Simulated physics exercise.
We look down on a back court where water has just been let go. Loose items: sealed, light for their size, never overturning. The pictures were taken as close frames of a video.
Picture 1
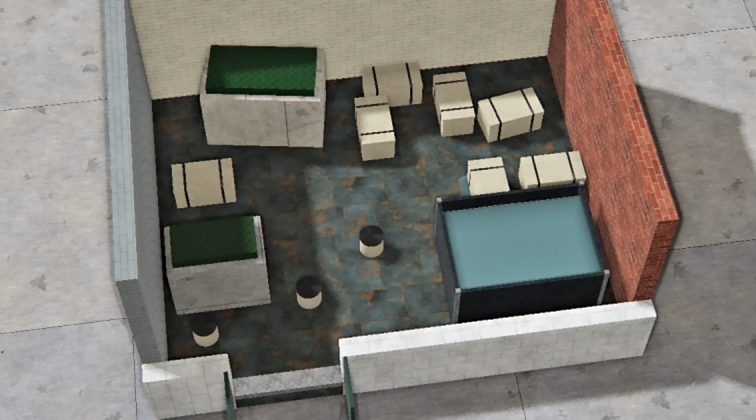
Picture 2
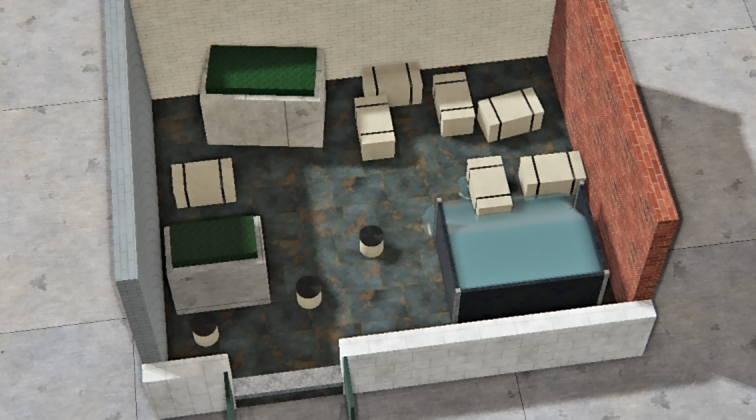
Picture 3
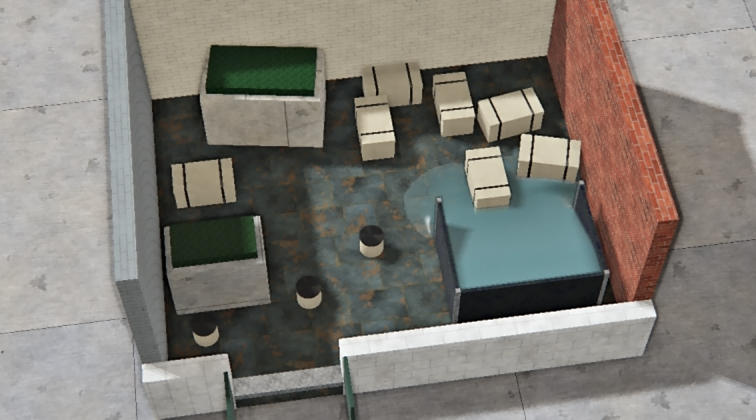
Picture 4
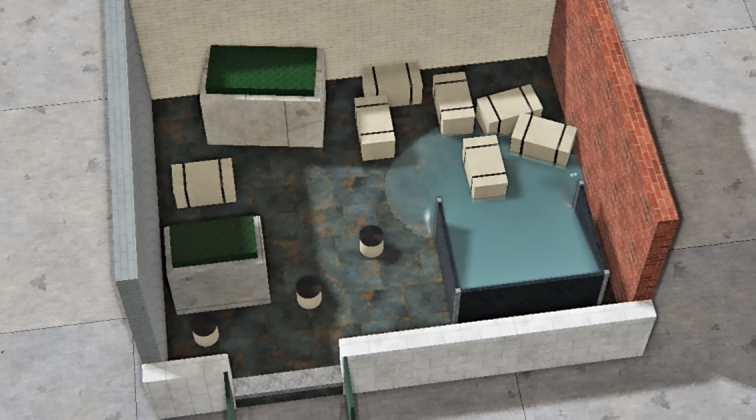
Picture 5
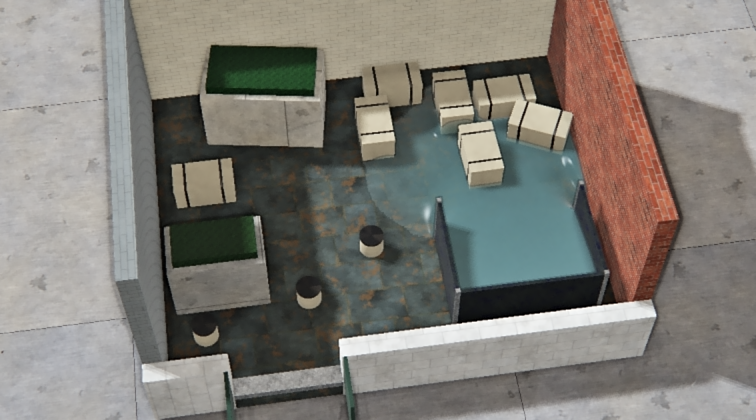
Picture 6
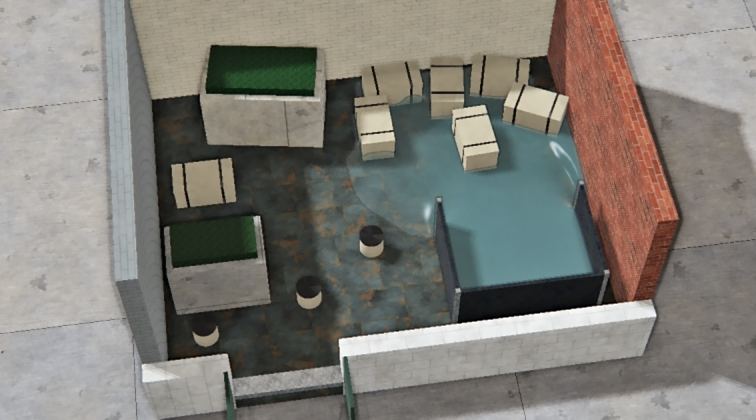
Water spreading from a dark-walled tank across a walled court, pushing pale strapped trunks back toward the far wall.
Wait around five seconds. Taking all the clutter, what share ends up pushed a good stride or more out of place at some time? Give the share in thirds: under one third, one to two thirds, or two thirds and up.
Two thirds or higher.
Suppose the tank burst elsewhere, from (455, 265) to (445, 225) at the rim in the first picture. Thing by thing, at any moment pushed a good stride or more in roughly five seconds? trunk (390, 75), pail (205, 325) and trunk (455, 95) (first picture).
Object by object: Less than that, displaced that much, less than that.
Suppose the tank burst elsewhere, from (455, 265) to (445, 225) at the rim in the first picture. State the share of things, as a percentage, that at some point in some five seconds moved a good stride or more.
I'd guess close to 40 percent.
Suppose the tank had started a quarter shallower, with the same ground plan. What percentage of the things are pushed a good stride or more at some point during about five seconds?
About 80 %.
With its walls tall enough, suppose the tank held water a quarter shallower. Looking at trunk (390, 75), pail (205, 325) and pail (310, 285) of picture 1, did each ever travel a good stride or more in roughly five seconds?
Going through them, I'd say got there, then never got there, then got there.
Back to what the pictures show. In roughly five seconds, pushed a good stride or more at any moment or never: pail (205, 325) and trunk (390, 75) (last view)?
Taking them as you listed them, I'd say too little for the first and travelled that much for the second.
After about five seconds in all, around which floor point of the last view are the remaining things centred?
Roughly (367, 247).
A moment on, 3 of 10 are well off their spots; 4 afloat.
Next, 4 of 10 are well off their spots; 5 afloat.
Later, 5 of 10 are well off their spots; 4 afloat.
In the end, 9 of 10 are well off their spots, and 9 have been at some point; 7 afloat.
